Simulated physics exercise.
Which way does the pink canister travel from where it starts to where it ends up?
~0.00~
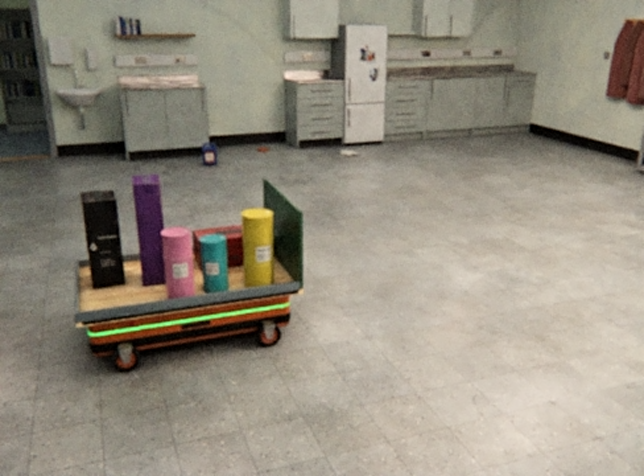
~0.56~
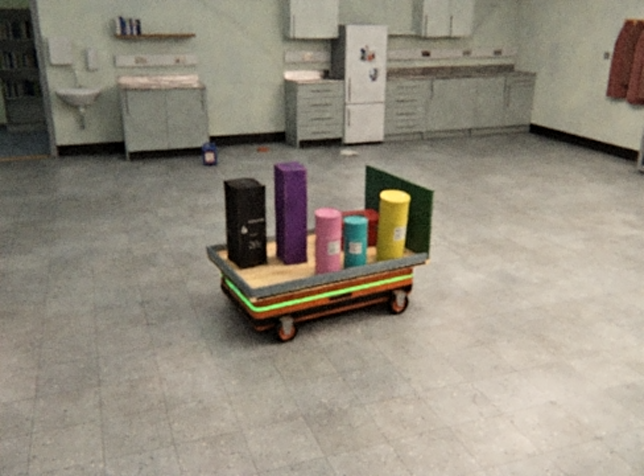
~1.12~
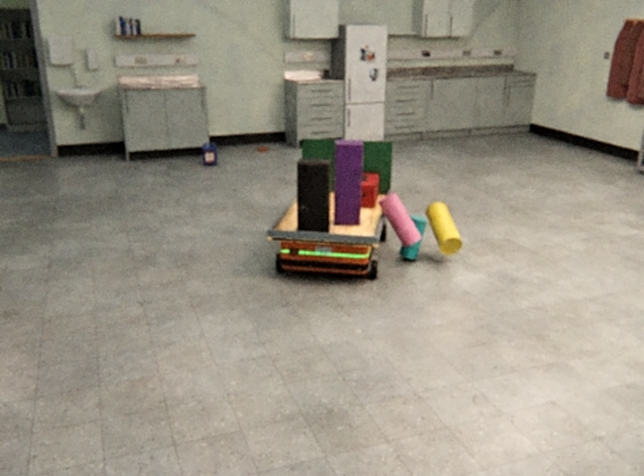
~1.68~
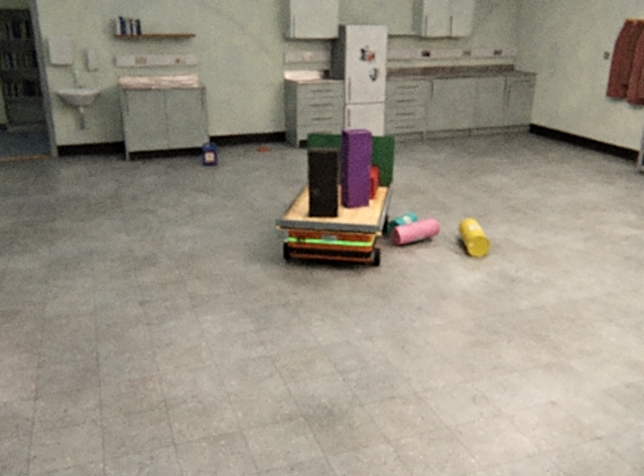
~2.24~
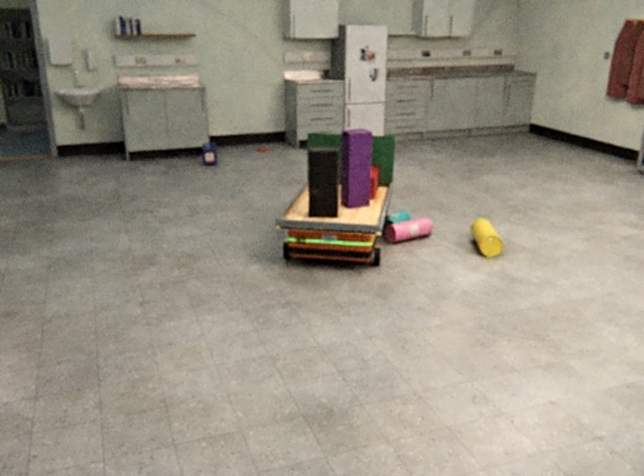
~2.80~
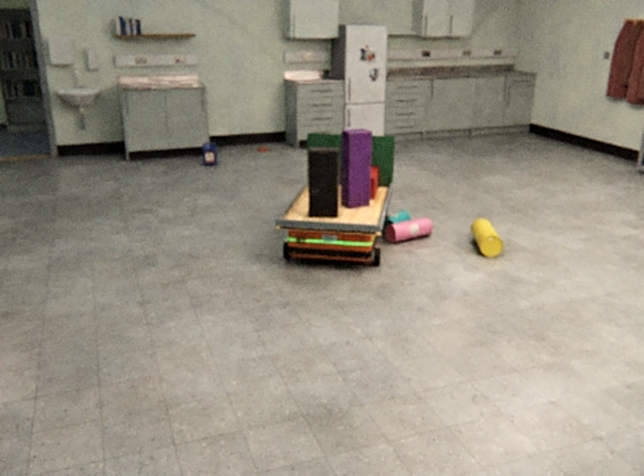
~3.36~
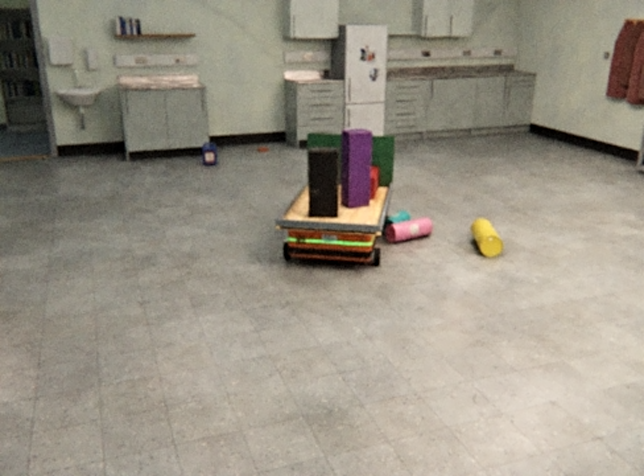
It travels to the right, first riding on the cart and then falling off its right side onto the floor.
A flat cart with a green board at one end rolls to the right across a grey tiled floor, carrying boxes and canisters that stand upright. It swings round away from the viewer as it goes, and the yellow canister begins to lean. The pink, turquoise and yellow canisters tumble off the right side of the cart and drop to the floor. The cart comes to a stop, while the yellow canister rolls a little farther right and the pink one shifts slightly back left. At the end, the black, purple and red items remain on the cart.
